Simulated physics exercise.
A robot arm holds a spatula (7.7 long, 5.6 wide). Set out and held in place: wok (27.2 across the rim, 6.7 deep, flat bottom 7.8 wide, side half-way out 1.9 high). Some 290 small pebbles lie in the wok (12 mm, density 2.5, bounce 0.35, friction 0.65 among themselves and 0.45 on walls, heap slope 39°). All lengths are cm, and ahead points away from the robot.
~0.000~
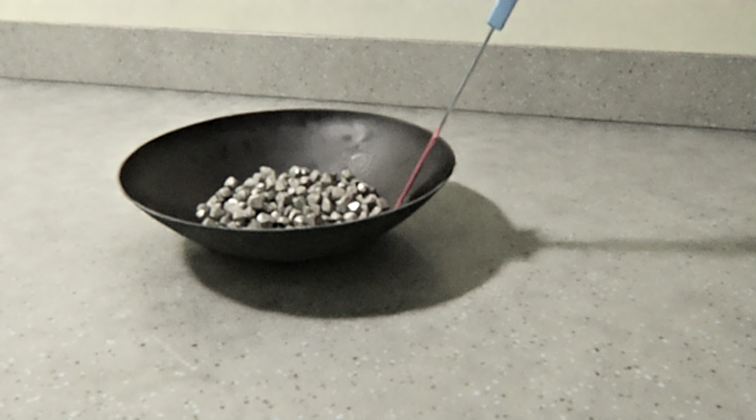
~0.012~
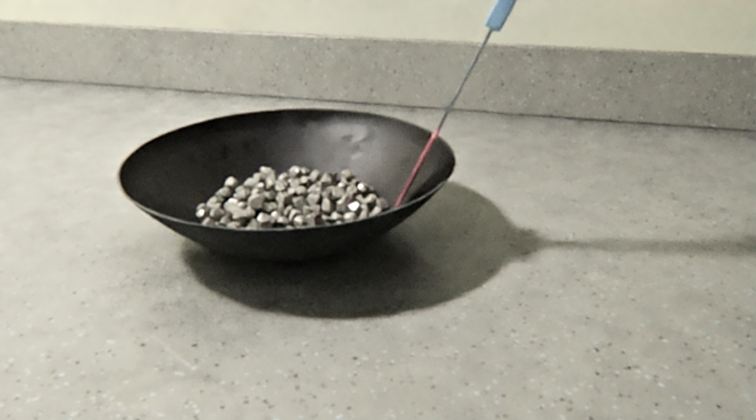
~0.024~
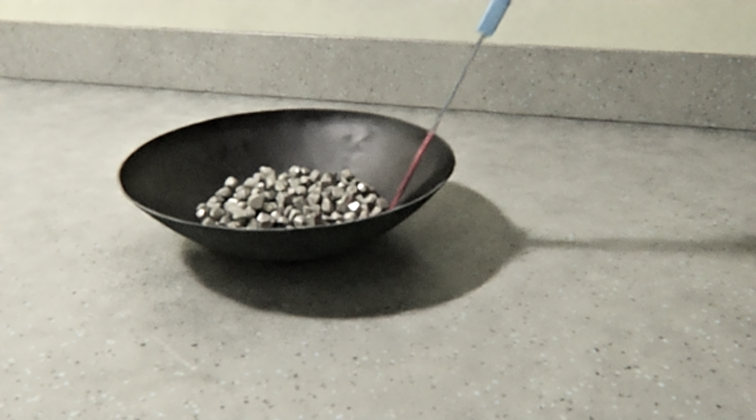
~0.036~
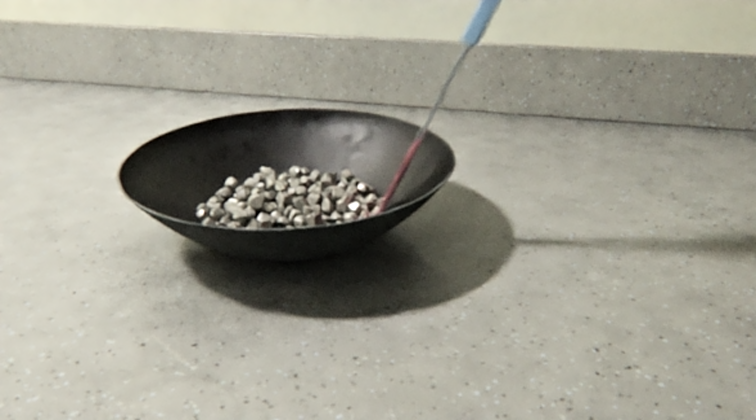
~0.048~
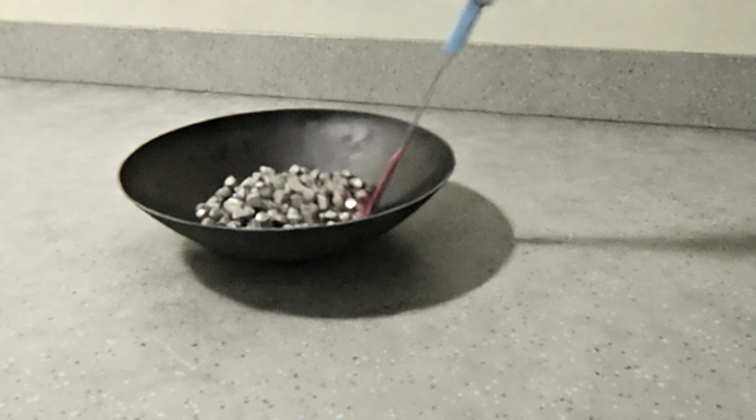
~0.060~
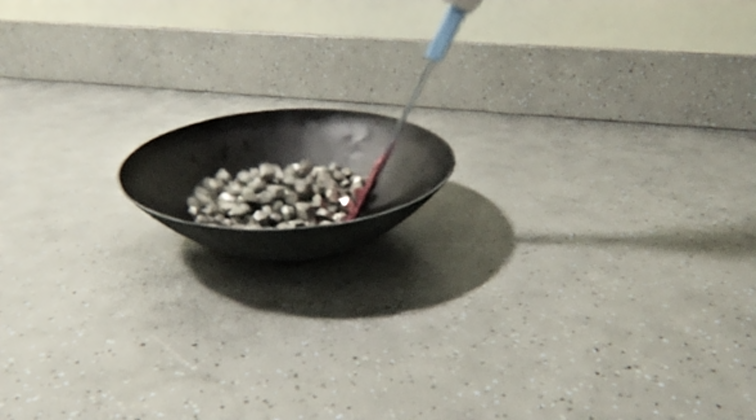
In this clip, a spatula with a blue handle and reddish blade rests at the right side of a black wok of small gray pebbles, then moves left into the heap, shifting the pebbles slightly leftward.
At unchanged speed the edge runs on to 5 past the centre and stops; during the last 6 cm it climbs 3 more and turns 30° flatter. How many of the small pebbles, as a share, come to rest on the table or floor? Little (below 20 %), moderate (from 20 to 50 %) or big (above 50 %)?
Answer: Little; below 20 % of the small pebbles finish on the table or floor.
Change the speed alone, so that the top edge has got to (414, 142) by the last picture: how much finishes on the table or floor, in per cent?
About 0 per cent.
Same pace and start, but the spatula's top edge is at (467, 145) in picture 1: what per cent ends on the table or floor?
Some 5 per cent.
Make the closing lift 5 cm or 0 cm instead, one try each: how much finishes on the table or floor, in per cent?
About 5 and 5 per cent.
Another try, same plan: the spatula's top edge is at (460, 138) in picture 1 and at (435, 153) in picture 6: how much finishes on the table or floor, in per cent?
About 0 per cent.
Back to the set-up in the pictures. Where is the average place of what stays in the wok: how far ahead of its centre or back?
Some 4.5 cm ahead.
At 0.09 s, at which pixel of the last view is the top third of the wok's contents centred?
Around (255, 181).
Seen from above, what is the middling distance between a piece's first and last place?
Roughly 5 cm.
After 0.09 s, sloping 65°, highest piece 7 above the table; 287 in the wok.
After 0.12 s, sloping 54°, highest piece 9 above the table; 287 in the wok.
After 0.33 s, sloping 35°, highest piece 11 above the table; 266 in the wok, 14 on the table or floor, 7 on the blade or in flight.
After 1.38 s, sloping 35°, highest piece 6 above the table; 265 in the wok, 22 on the table or floor.
In the end, 265 in the wok, 22 on the table or floor. That is 8 % on the table or floor.
